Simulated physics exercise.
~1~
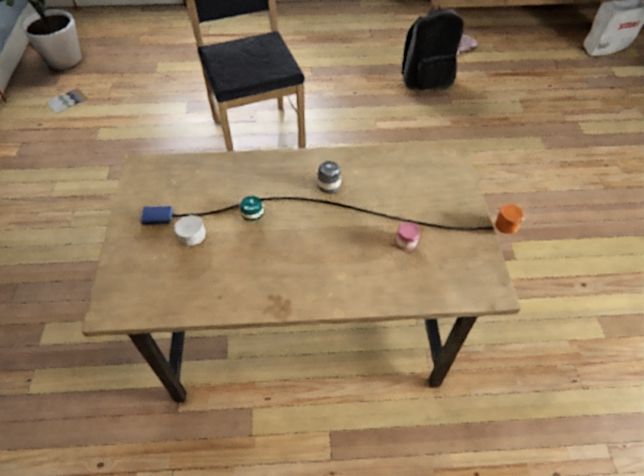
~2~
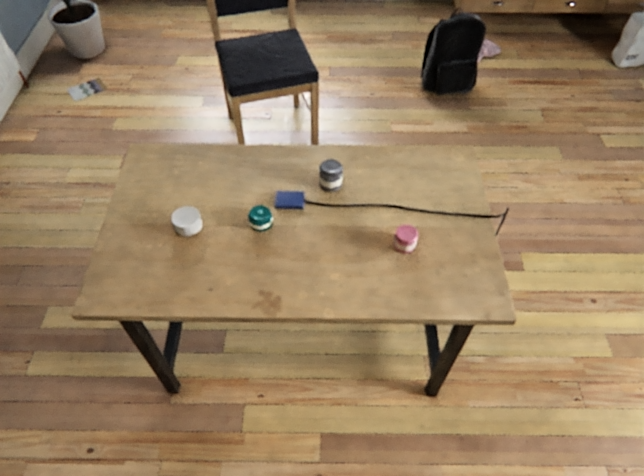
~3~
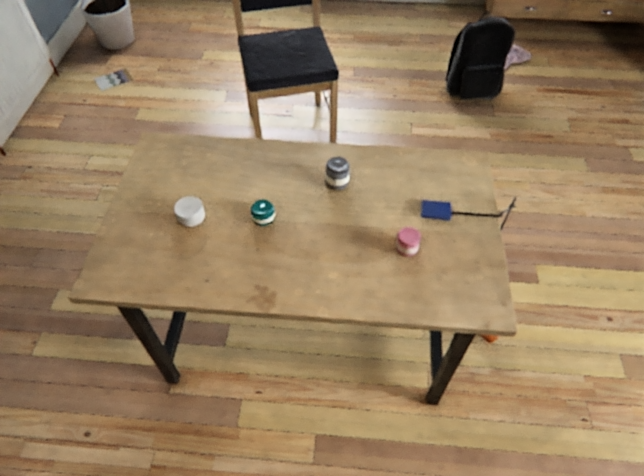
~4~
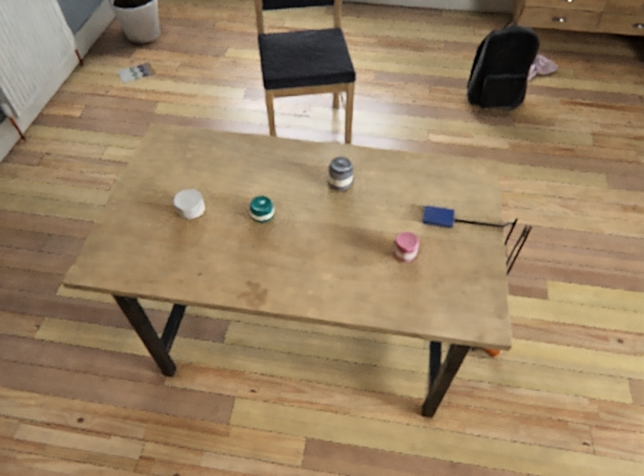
The footage shows a dark cable winding past small jars on a wooden table from a blue phone to an orange speaker, which drops off the right edge, as the phone slides right, nudging the teal jar slightly, and ends still on the tabletop near that edge.
